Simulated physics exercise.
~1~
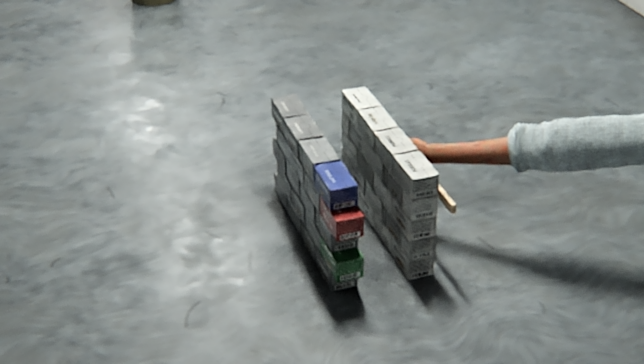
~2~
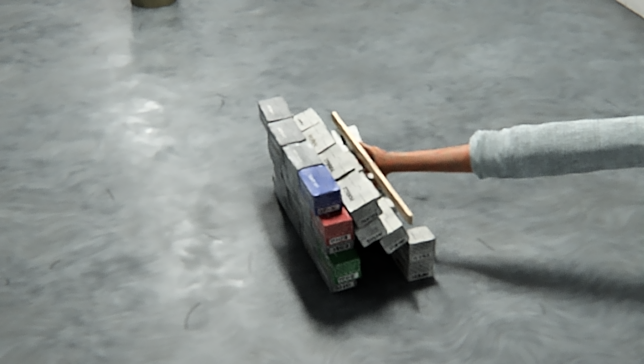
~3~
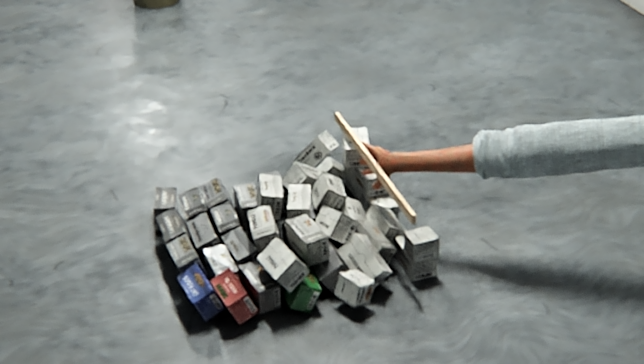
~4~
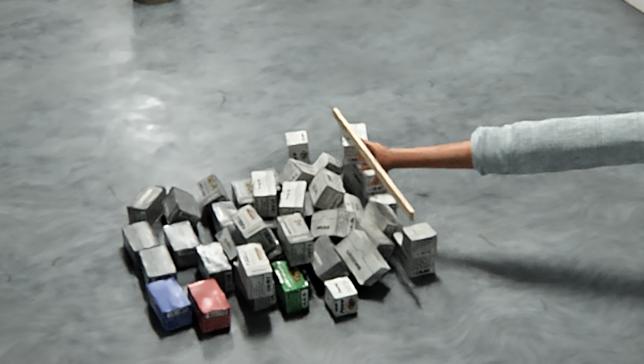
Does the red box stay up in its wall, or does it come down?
It comes down. It tips over to the left with the collapsing wall and ends upside down on the floor beside the blue box.
